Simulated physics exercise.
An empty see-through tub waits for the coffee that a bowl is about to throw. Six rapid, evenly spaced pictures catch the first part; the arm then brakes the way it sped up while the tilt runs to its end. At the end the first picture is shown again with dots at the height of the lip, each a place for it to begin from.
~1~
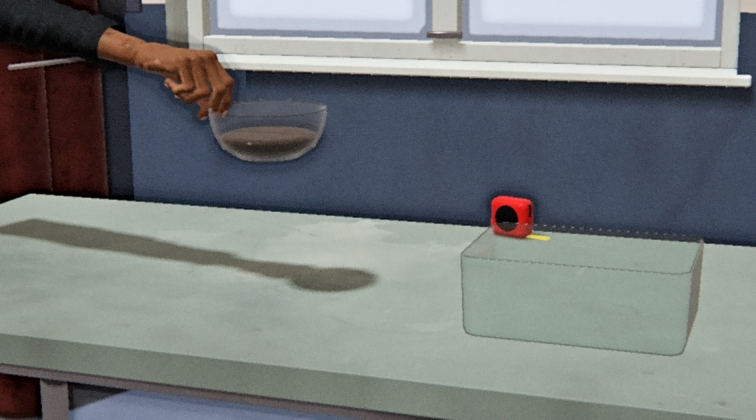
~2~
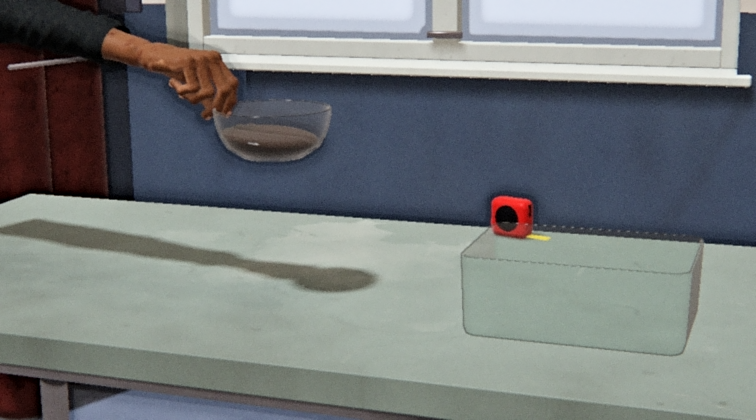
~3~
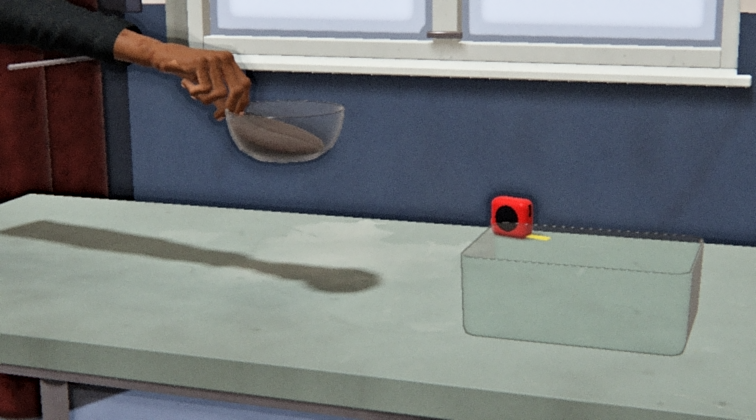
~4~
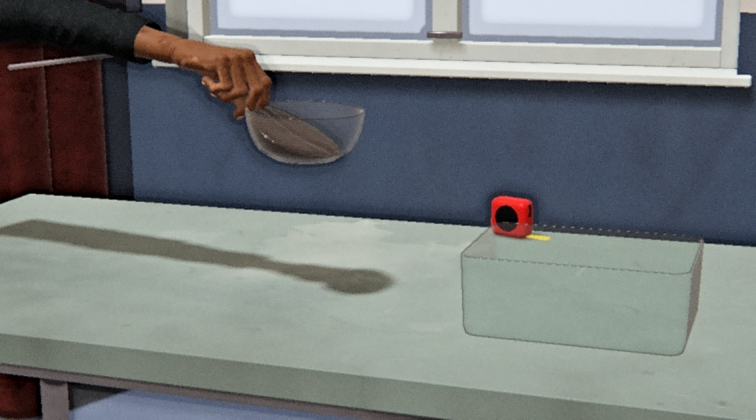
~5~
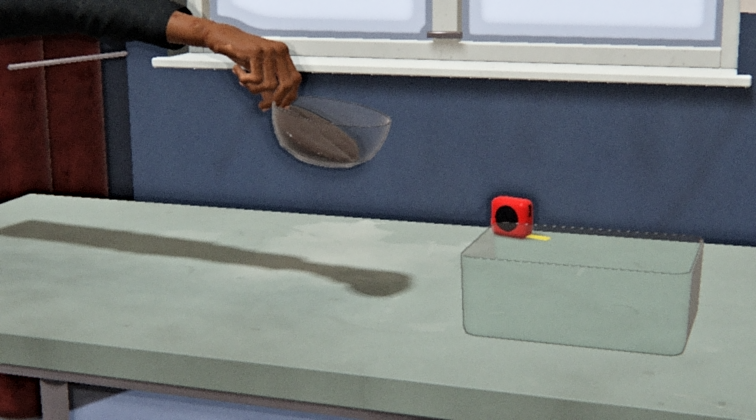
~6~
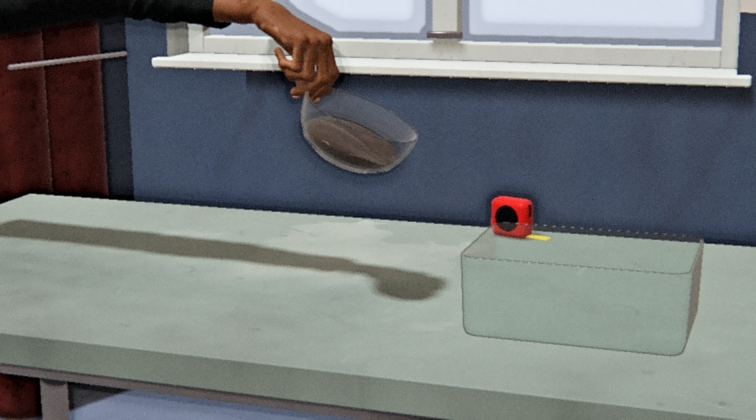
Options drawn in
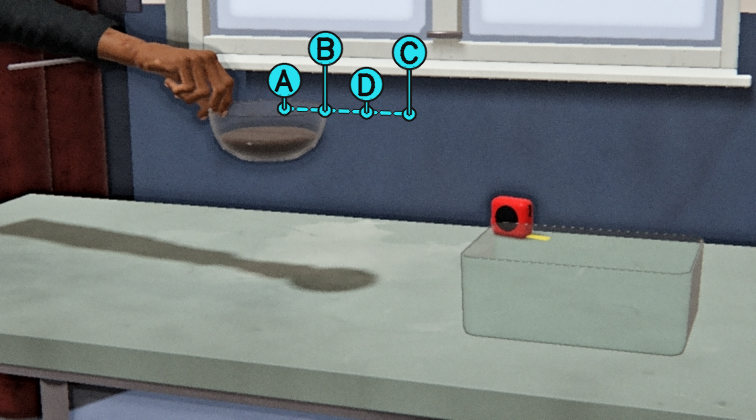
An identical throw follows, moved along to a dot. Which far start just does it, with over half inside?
That is dot A.
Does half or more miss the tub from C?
No.
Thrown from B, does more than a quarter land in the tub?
Yes, clearly.
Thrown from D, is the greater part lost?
No.
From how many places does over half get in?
All of the four.
On the marked copy, A at (284, 108); B at (325, 110); C at (409, 114); D at (366, 112).
Choosing A, about 67 % lands in the tub, 26 % falls short and 7 % goes beside or beyond.
Choosing B, about 85 % lands in the tub, 6 % falls short and 9 % goes beside or beyond.
Choosing C, about 87 % lands in the tub, 4 % falls short and 9 % goes beside or beyond.
Choosing D, about 91 % lands in the tub, 5 % falls short and 4 % goes beside or beyond.
